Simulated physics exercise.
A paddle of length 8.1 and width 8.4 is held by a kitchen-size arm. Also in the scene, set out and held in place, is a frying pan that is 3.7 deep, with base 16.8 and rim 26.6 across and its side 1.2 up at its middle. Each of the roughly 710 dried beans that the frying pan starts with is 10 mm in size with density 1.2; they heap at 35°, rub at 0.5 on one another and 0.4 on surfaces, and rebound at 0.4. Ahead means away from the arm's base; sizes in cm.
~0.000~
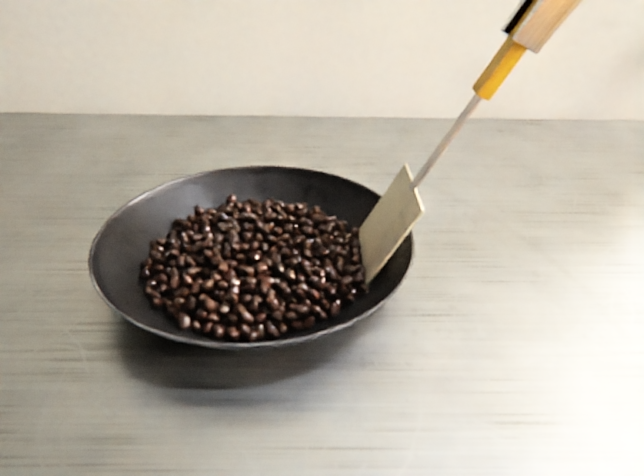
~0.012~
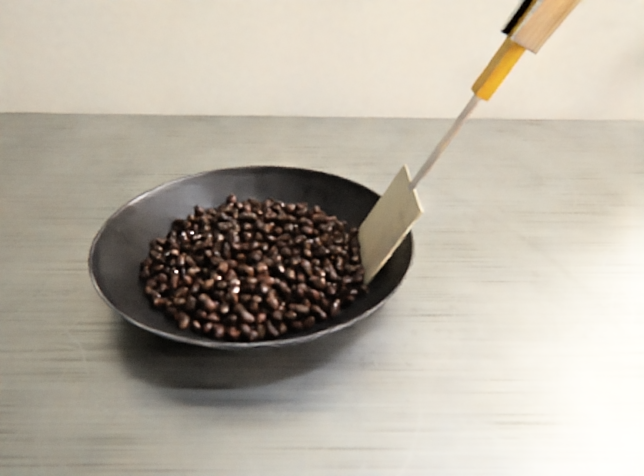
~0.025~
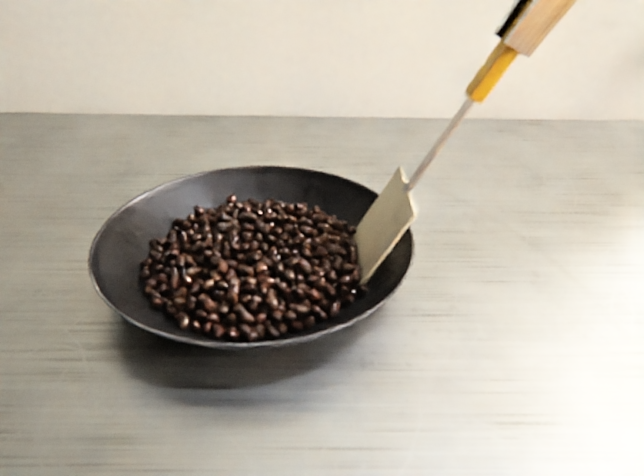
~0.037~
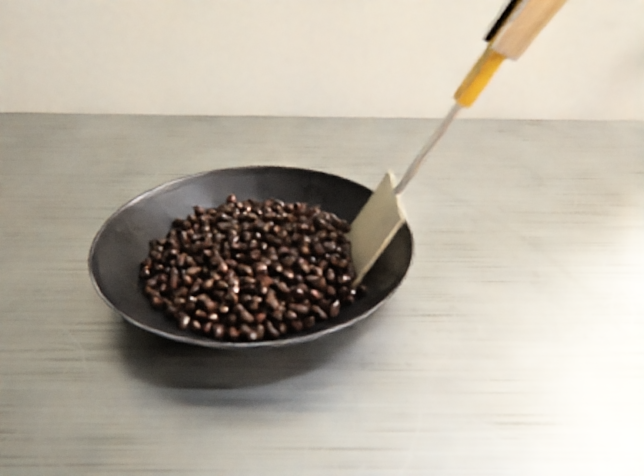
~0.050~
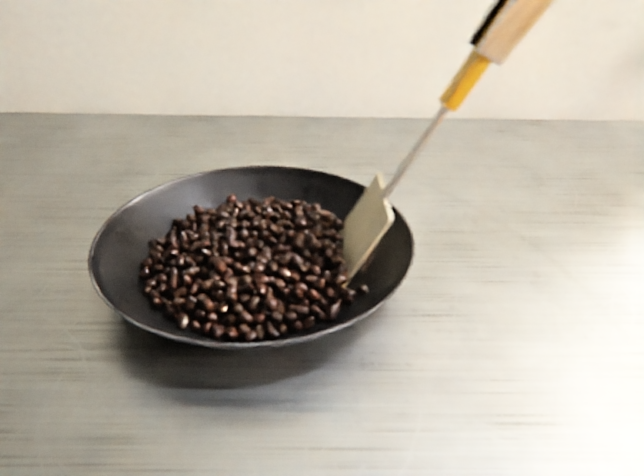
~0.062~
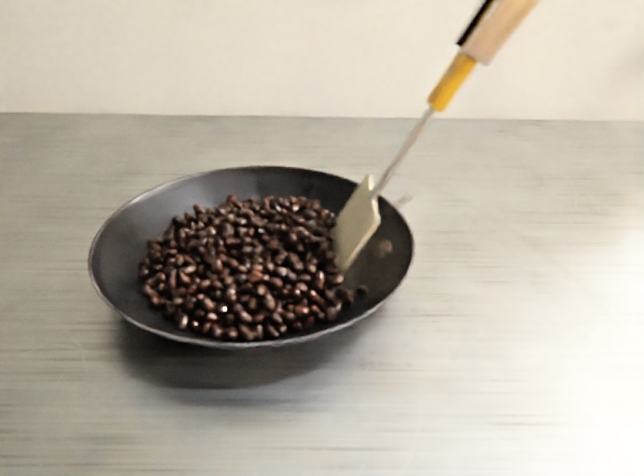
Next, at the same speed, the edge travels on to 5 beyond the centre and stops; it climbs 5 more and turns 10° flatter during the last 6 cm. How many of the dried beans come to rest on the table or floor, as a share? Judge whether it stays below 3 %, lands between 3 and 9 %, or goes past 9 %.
It lands between 3 and 9 %.
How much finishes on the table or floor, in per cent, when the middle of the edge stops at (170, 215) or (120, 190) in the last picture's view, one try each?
First try roughly 10 percent, second roughly 35 percent.
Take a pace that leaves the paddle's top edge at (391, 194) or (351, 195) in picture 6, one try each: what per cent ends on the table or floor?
That comes to about 0 and about 15 percent, in that order.
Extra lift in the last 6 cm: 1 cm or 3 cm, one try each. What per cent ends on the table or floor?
Near 5 and 5 percent respectively.
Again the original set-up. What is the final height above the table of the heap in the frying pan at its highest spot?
Some 5.5 cm above the table.
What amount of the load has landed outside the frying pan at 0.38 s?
Share at that moment: Roughly 6 %.
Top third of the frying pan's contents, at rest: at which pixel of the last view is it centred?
Around (156, 235).
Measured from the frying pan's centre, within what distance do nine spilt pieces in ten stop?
That works out to near 30 cm.
After 0.11 s, sloping 62°, highest piece 17 above the table; 711 in the frying pan, 3 on the blade or in flight.
After 0.16 s, sloping 58°, highest piece 27 above the table; 711 in the frying pan, 3 on the blade or in flight.
After 0.38 s, sloping 52°, highest piece 43 above the table; 671 in the frying pan, 40 on the table or floor, 3 on the blade or in flight.
After 1.43 s, sloping 52°, highest piece 5 above the table; 671 in the frying pan, 43 on the table or floor.
At rest, 671 in the frying pan, 43 on the table or floor. That is 6 % on the table or floor.
